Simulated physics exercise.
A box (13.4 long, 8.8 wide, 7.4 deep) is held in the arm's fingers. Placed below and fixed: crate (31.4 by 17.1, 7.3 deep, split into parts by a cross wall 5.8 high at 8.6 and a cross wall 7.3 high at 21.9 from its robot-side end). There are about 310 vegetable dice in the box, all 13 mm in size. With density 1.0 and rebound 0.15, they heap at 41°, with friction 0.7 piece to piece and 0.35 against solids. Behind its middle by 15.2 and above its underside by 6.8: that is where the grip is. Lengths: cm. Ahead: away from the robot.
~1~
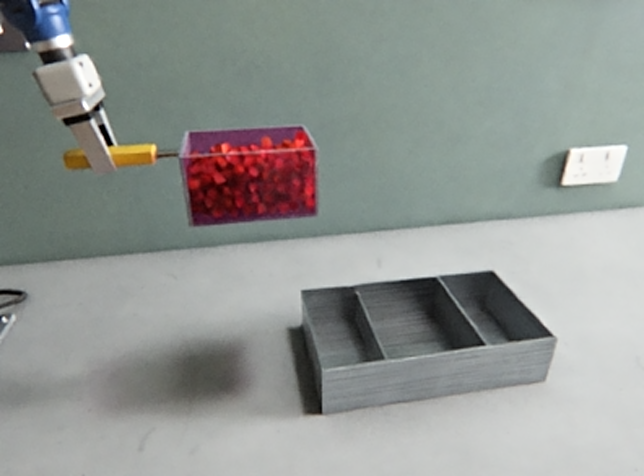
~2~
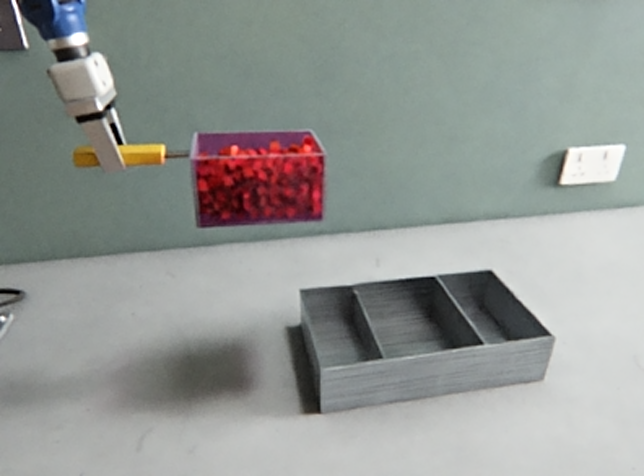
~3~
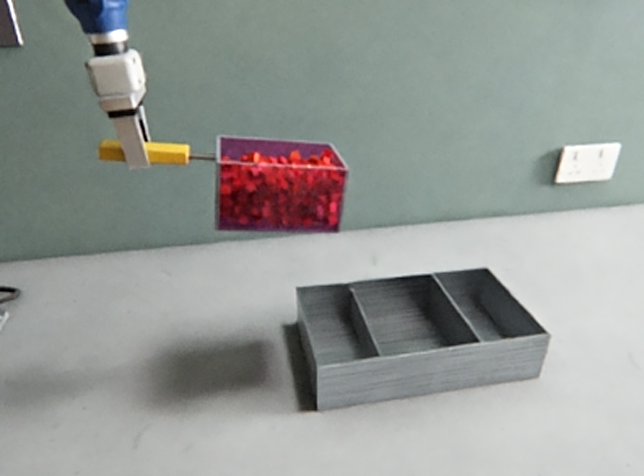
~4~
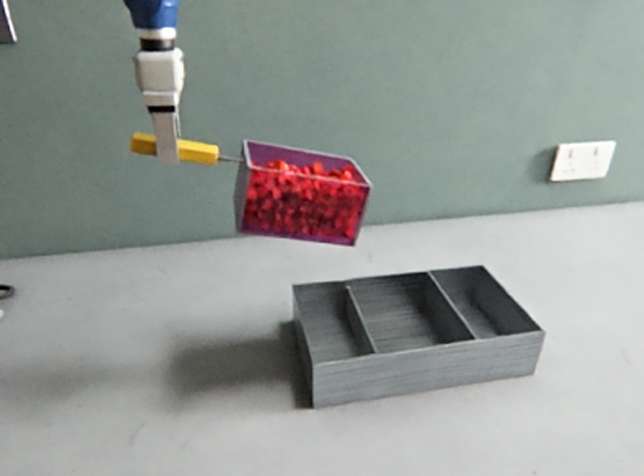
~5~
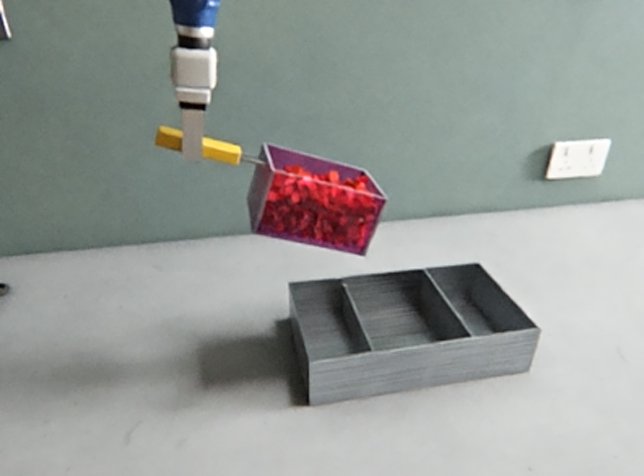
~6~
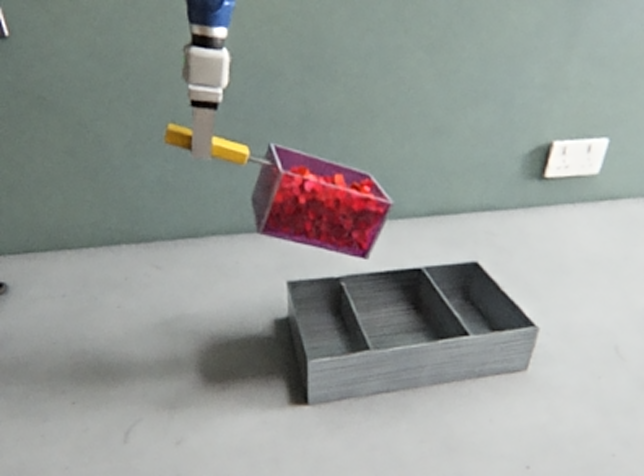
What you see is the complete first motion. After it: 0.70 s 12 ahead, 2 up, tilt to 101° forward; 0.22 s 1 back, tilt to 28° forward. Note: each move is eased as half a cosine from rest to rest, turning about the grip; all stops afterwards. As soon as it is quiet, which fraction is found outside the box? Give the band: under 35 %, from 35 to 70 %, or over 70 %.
The share falls from 35 to 70 %.
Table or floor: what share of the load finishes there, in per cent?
The share is close to 10 per cent.
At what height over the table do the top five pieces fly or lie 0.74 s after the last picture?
Estimate above table: About 26 centimetres.
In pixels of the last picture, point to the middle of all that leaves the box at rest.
Centre estimate: About (351, 346).
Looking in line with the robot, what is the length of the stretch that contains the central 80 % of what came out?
It covers roughly 46 centimetres.
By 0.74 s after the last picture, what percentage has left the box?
About 20 per cent by then.
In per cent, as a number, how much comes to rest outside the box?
Some 45 percent.
Then, 0.37 s after the last picture, tilted 64° forward, highest piece 25 above the table; 310 in the box.
Then, 0.74 s after the last picture, tilted 96° forward, highest piece 26 above the table; 241 in the box, 66 in the robot-side part, 3 in flight or on a rim.
Then, 1.12 s after the last picture, tilted 28° forward, highest piece 27 above the table; 172 in the box, 70 in the robot-side part, 7 on the table or floor, 3 in the middle part, 2 in the far-side part, 56 in flight or on a rim.
Then, 2.17 s after the last picture, tilted 28° forward, highest piece 27 above the table; 172 in the box, 70 in the robot-side part, 33 on the table or floor, 32 in the far-side part, 3 in the middle part.
Final count, 172 in the box, 70 in the robot-side part, 33 on the table or floor, 32 in the far-side part, 3 in the middle part. That is 45 % outside the box.
